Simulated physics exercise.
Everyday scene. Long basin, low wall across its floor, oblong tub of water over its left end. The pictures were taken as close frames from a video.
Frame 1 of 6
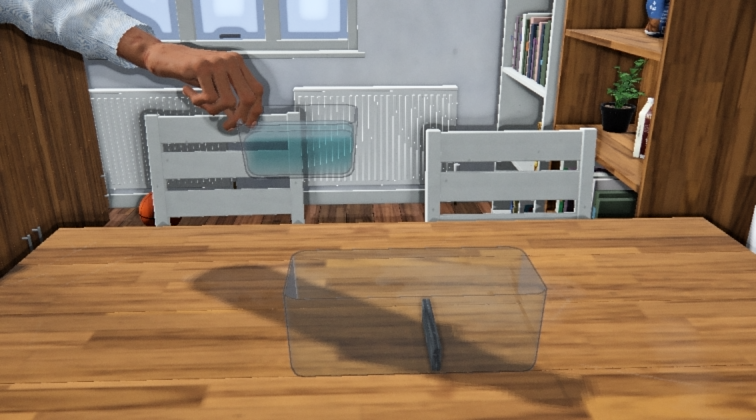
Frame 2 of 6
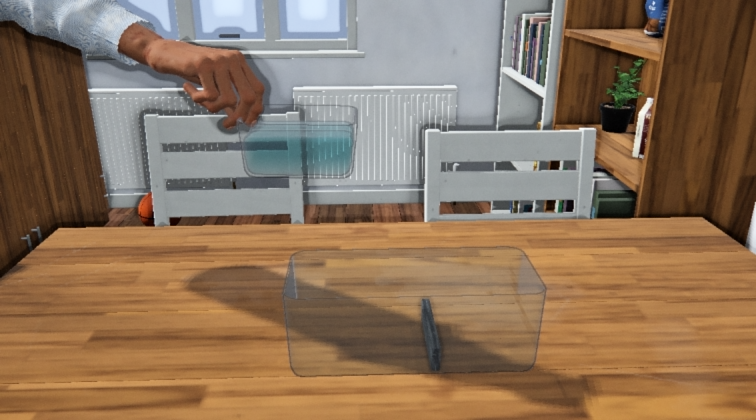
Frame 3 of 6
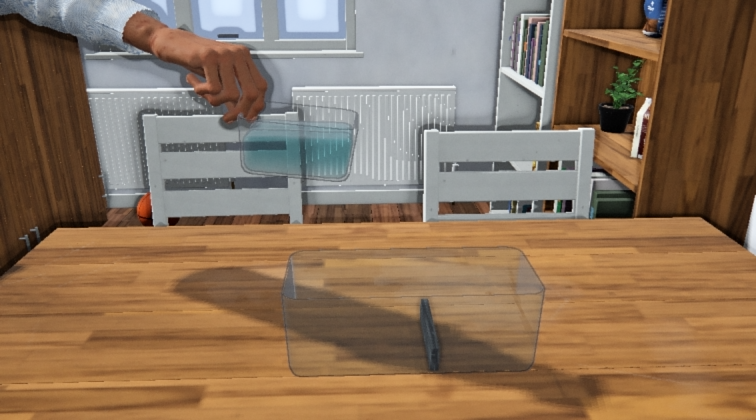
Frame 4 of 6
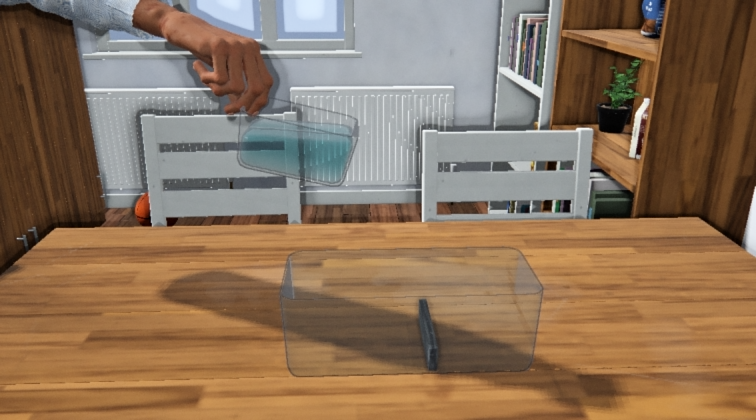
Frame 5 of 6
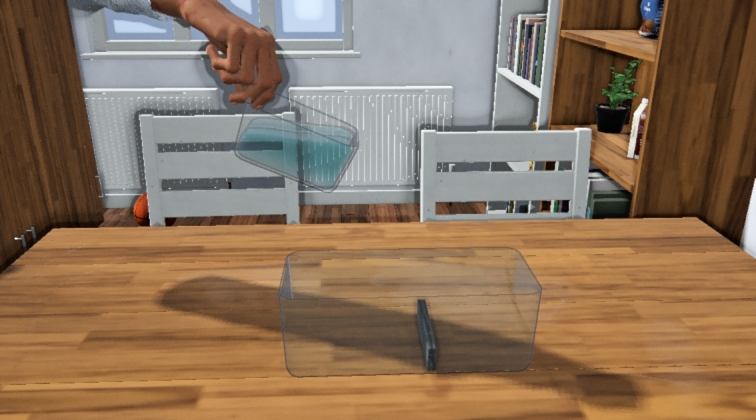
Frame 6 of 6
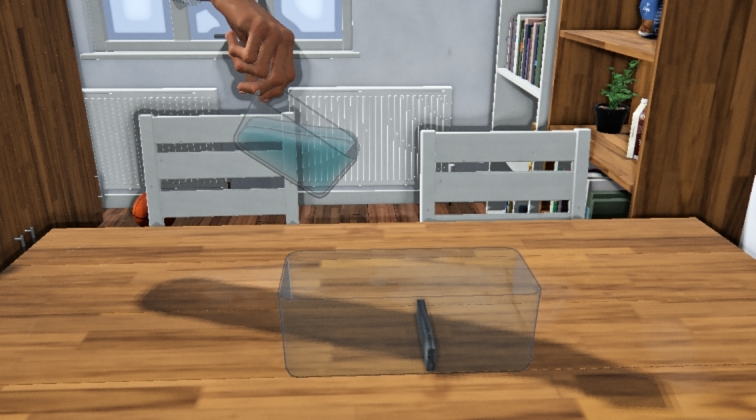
A hand tilting a clear tub of blue-green water steadily down to the right above a long transparent basin on a wooden table.
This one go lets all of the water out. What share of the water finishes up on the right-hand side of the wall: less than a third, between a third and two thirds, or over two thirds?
Less than a third.
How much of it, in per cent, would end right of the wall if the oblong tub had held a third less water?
Roughly 10 in a hundred.
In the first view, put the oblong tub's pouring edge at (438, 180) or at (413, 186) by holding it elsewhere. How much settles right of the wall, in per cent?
Close to 65 in a hundred, then close to 50 in a hundred.
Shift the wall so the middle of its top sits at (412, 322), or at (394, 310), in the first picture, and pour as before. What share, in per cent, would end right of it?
First try: Roughly 35 per cent; second try: 60 per cent.
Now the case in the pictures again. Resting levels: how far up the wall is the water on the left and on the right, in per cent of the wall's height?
Close to 50 for the left and 10 for the right.
A moment on, the oblong tub is tipped right over and 12 per cent is still to pour, 26 is left of the wall and 0 right of it.
Next, the oblong tub is tipped right over and 1 per cent is still to pour, 87 is left of the wall and 3 right of it.
Then the oblong tub is tipped right over and 0 per cent is still to pour, 82 is left of the wall and 10 right of it.
Later the oblong tub is tipped right over and 0 per cent is still to pour, 82 is left of the wall and 12 right of it.
Finally, 82 per cent lies left of the wall, 12 right of it and 7 outside.
